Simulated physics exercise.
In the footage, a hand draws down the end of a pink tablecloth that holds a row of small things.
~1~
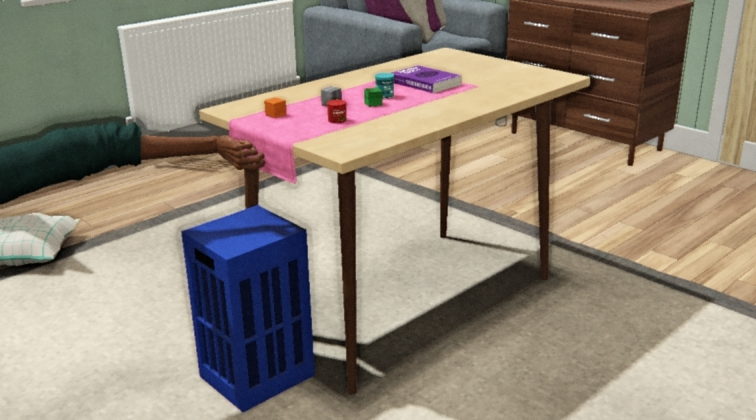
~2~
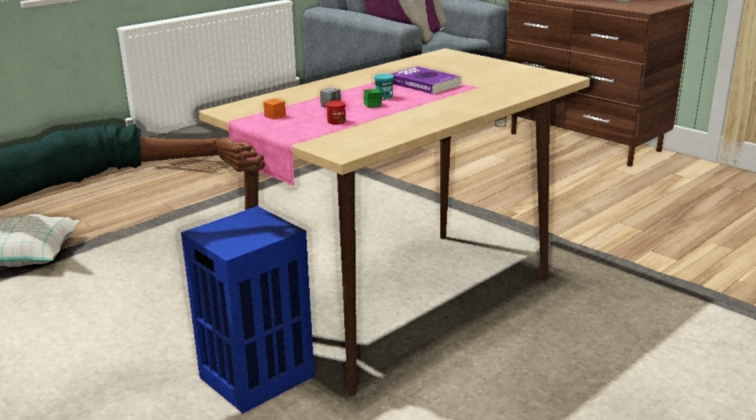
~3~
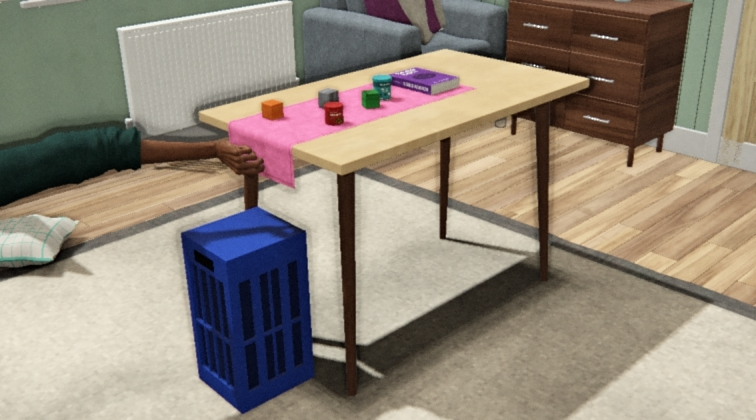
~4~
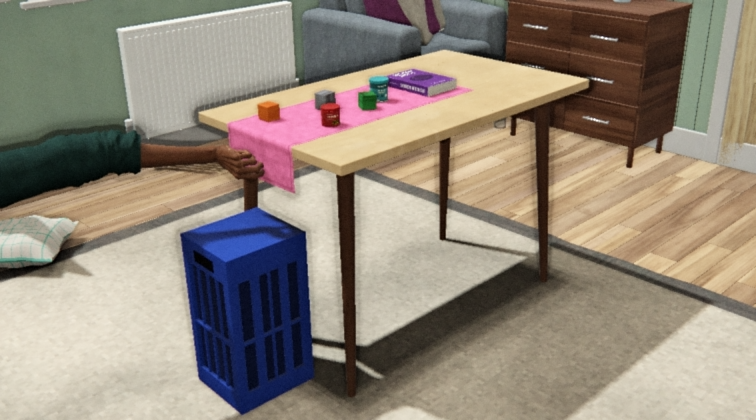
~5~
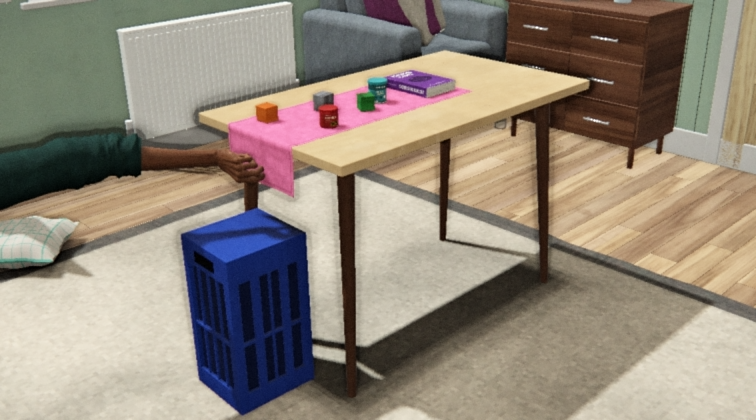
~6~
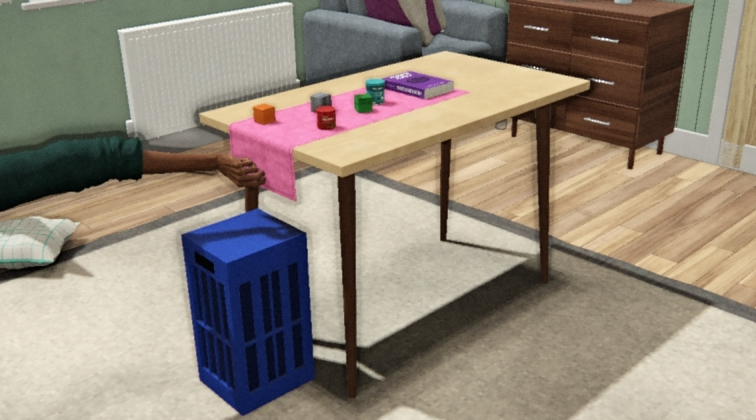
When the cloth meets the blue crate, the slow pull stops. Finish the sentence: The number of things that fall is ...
The number of things that fall is one.
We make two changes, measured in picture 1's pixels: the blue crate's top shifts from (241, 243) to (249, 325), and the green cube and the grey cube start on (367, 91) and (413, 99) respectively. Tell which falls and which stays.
First the green cube: It is still up there. Then the grey cube: It is still up there.
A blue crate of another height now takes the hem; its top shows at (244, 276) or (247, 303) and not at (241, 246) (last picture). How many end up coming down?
Respectively 2 and 3.
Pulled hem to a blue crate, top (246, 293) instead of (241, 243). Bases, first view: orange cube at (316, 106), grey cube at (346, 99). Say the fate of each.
As for the orange cube, it leaves the top; as for the grey cube, it stays in place.
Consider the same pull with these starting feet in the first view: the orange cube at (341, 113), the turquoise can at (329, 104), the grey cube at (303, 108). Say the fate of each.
The orange cube would stay in place, the turquoise can would stay in place, the grey cube would stay in place.
Soon after, hem near (264, 214); orange cube gone.
After that, hem on the crate; orange cube gone.
In the end, hem on the crate; orange cube gone. The count of fallen things is one.
